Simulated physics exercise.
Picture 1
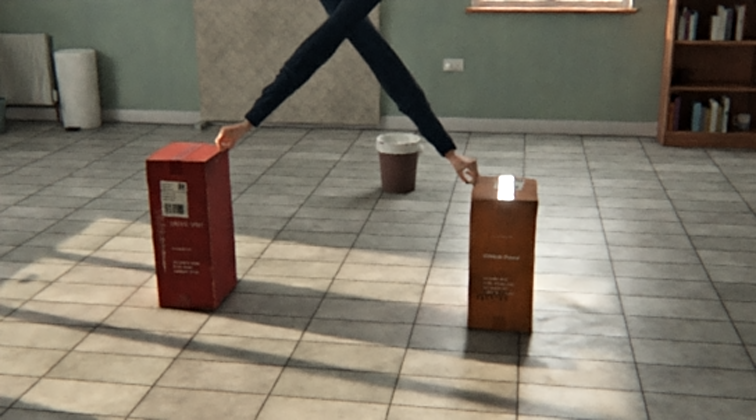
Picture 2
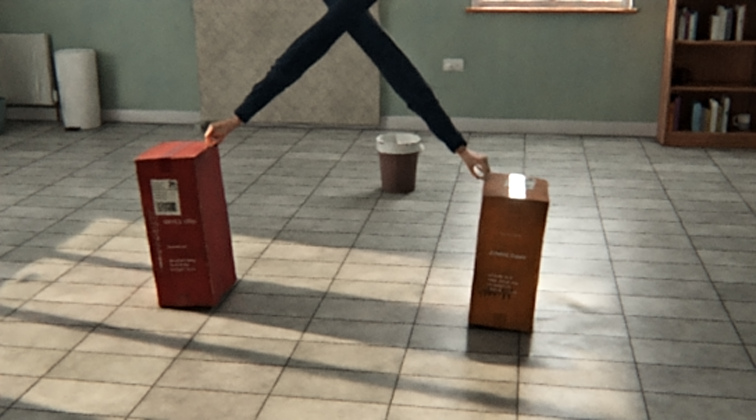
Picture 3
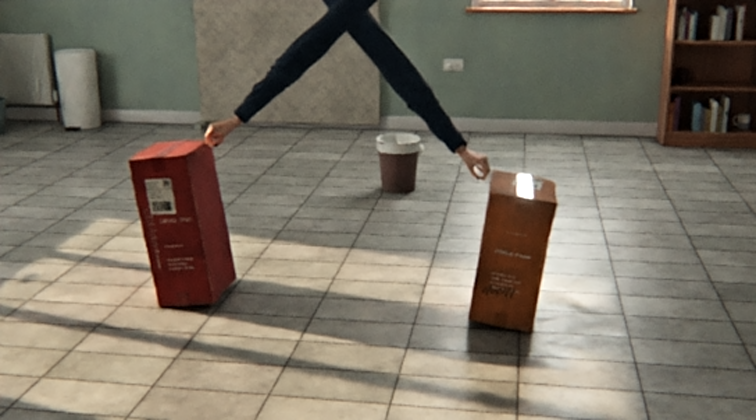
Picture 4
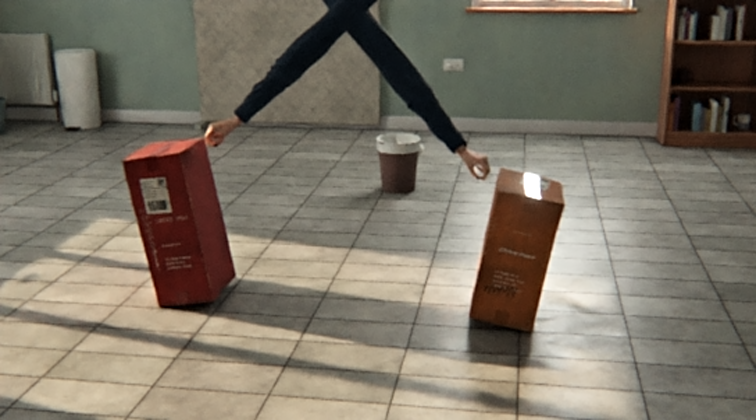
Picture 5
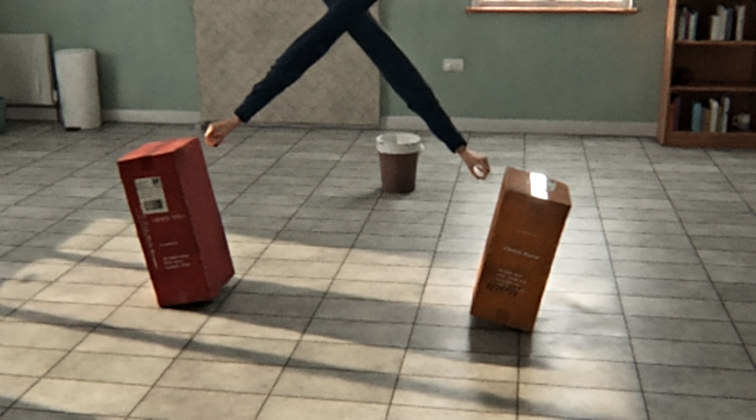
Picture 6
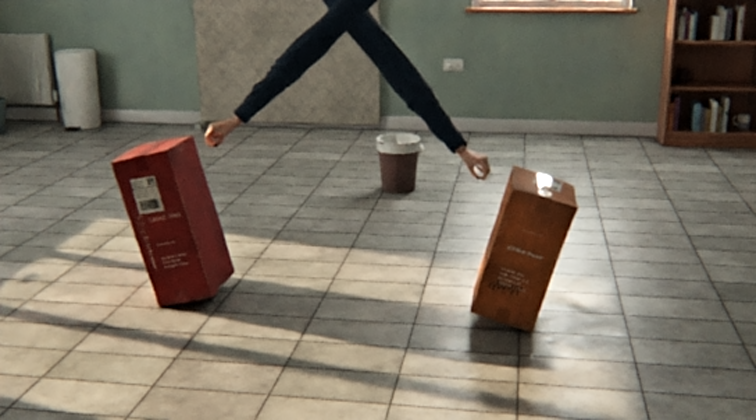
Two crossed arms push a red box left and an orange box right, tilting both outward.
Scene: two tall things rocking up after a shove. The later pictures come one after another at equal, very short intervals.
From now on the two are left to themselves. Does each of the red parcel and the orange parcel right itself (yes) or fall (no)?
Answers: Red parcel: No; orange parcel: No.
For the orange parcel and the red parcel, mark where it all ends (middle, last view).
Orange parcel: (604, 290); red parcel: (99, 263).
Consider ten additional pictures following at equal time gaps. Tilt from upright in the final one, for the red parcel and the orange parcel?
At that point the first is 35° off upright and the second 40°.
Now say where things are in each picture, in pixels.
Red parcel (194, 225) upright; orange parcel (503, 252) upright, in the first frame.
Red parcel (188, 223) 4° off upright; orange parcel (508, 250) 5° off upright, in the second frame.
Red parcel (185, 222) 7° off upright; orange parcel (512, 249) 8° off upright, in the third frame.
Red parcel (182, 221) 9° off upright; orange parcel (516, 248) 10° off upright, in the fourth frame.
Red parcel (179, 220) 11° off upright; orange parcel (519, 247) 13° off upright, in the fifth frame.
Red parcel (176, 220) 13° off upright; orange parcel (523, 247) 16° off upright, in the sixth frame.
Then, 0.26 s past the last view, red parcel 40° off upright near (140, 221); orange parcel 49° off upright near (565, 254).
Finally, the red parcel falls over, near (99, 263); the orange parcel falls over, near (604, 290).
